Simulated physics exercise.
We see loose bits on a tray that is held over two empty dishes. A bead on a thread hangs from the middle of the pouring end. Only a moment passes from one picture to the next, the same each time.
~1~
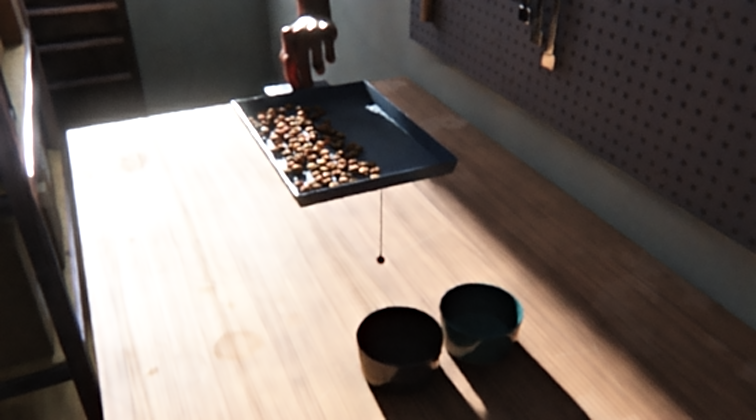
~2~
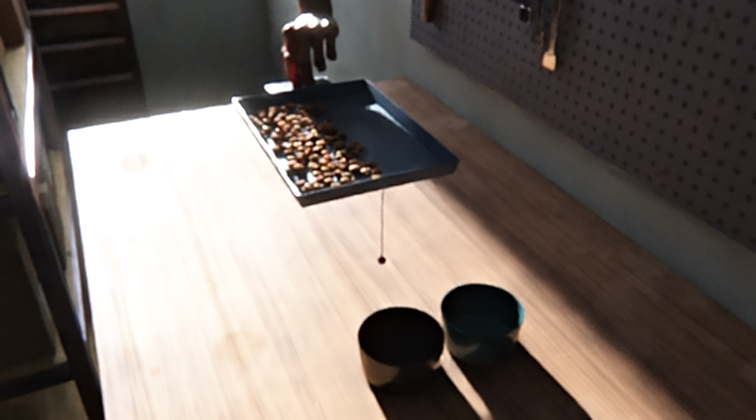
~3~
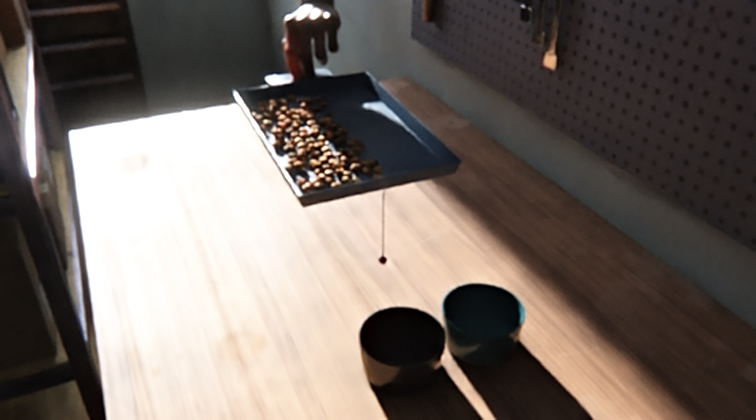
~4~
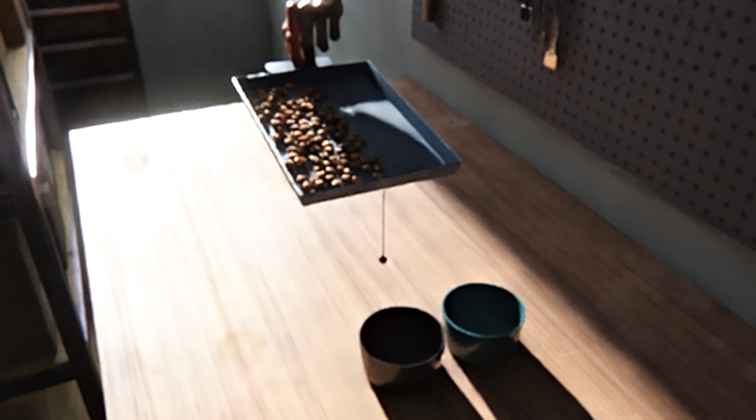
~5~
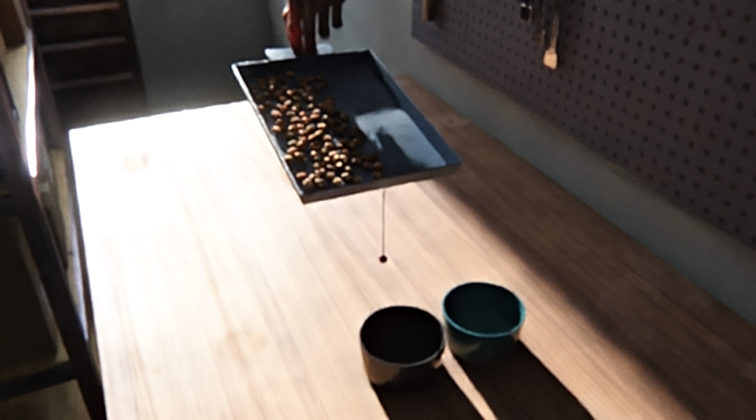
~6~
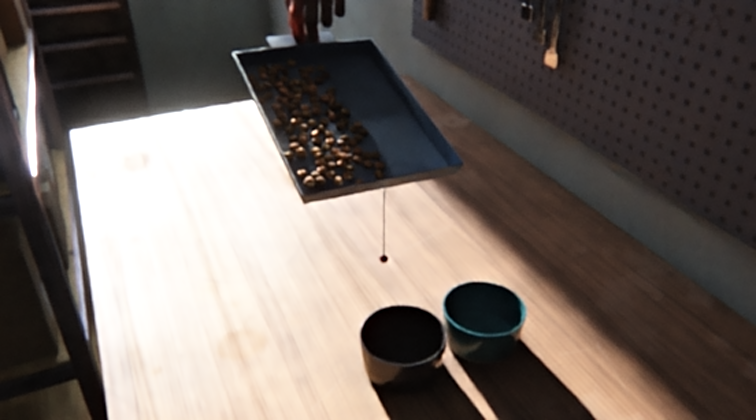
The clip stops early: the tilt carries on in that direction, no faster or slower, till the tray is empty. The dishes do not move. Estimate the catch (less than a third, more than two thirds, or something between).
The two hold less than a third of the load.
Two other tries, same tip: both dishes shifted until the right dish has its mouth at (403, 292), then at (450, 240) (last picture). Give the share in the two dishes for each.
About 60 and 10 per cent.
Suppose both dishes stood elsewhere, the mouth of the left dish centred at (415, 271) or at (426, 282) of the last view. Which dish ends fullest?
The first try: The left-hand dish. The second: The left one.
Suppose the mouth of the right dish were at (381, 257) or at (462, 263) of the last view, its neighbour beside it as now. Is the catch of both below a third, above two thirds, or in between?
The first try: Under a third. The second: Over two thirds.
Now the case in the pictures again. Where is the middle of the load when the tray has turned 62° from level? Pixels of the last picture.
Close to (386, 175).
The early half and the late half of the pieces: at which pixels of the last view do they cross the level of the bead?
The first part at (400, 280); the rest at (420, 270).
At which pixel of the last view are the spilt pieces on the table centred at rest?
Near (416, 314).
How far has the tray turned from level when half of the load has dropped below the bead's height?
Around 100° of tilt.
Just after the last frame, tray tipped steeply; almost all on the tray; just a few outside both; about a tenth in the air.
A moment on, tray tipped past a quarter turn; roughly a quarter on the tray; about a tenth in the left dish; roughly half outside both; roughly a third in the air.
Further on, tray tipped past a quarter turn; about a tenth in the left dish; almost all outside both.
When it is over, tray tipped past a quarter turn; about a tenth in the left dish; not one in the right dish; almost all outside both.
